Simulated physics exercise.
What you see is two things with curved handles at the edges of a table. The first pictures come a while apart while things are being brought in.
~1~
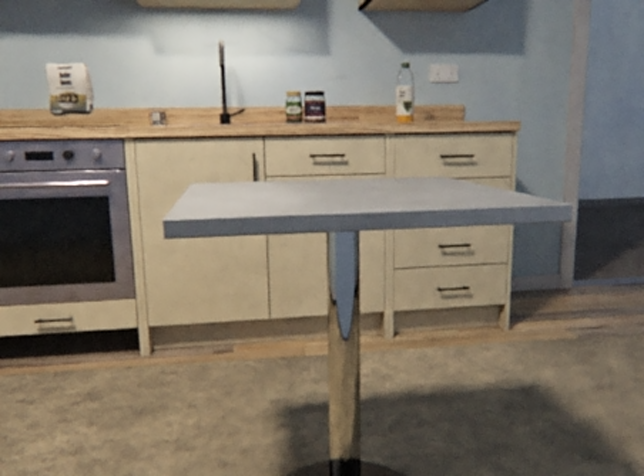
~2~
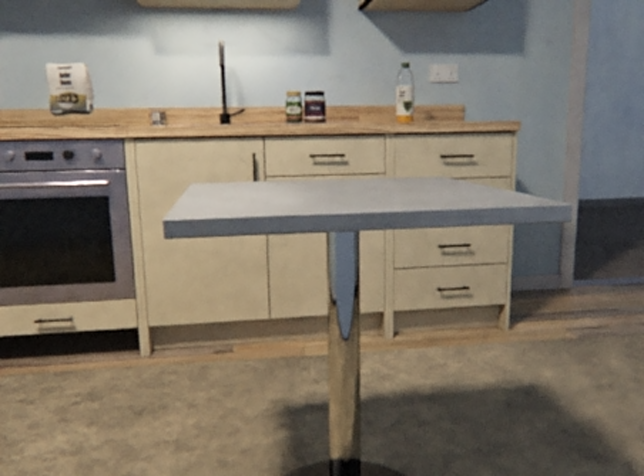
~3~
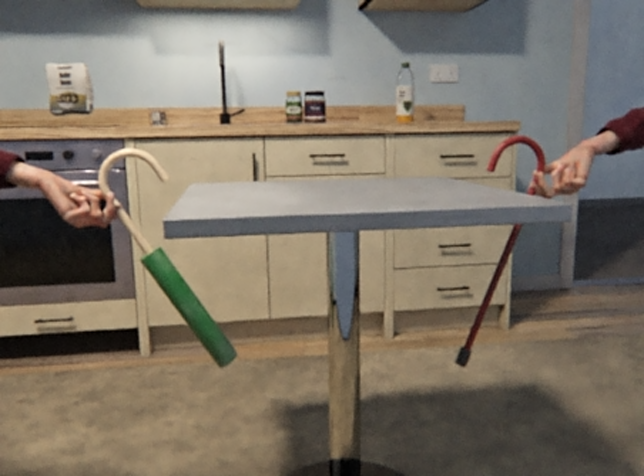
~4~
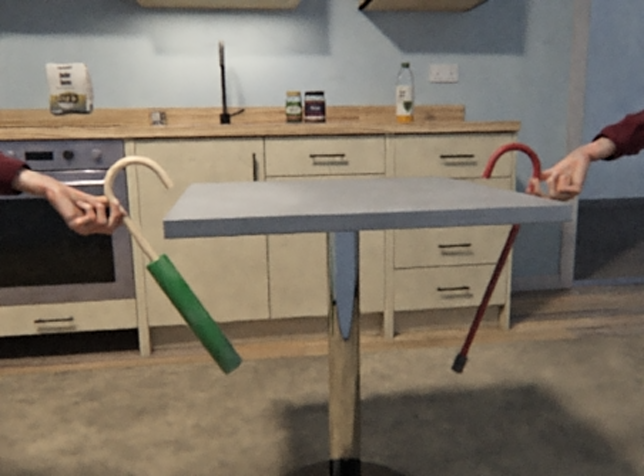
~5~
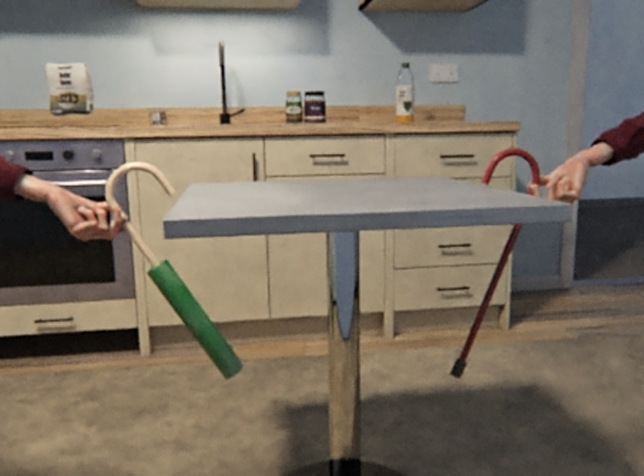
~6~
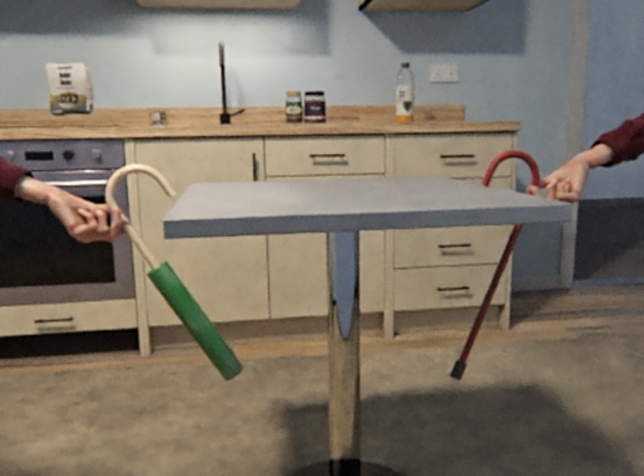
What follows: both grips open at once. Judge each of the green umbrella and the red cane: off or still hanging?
Green umbrella - off; red cane - still hanging.
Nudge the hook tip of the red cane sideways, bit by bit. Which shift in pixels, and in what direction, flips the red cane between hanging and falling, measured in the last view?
Shift: Approx. 8 px, direction right.
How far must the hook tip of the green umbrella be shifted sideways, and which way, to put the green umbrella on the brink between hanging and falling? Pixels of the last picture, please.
I'd put it at roughly 8 pixels, moving right.
Then, 0.56 s later than the last frame, green umbrella dropping; red cane at rest near (480, 265).
When it is over, the green umbrella falls to the floor; the red cane stays hooked on the edge, near (479, 265).
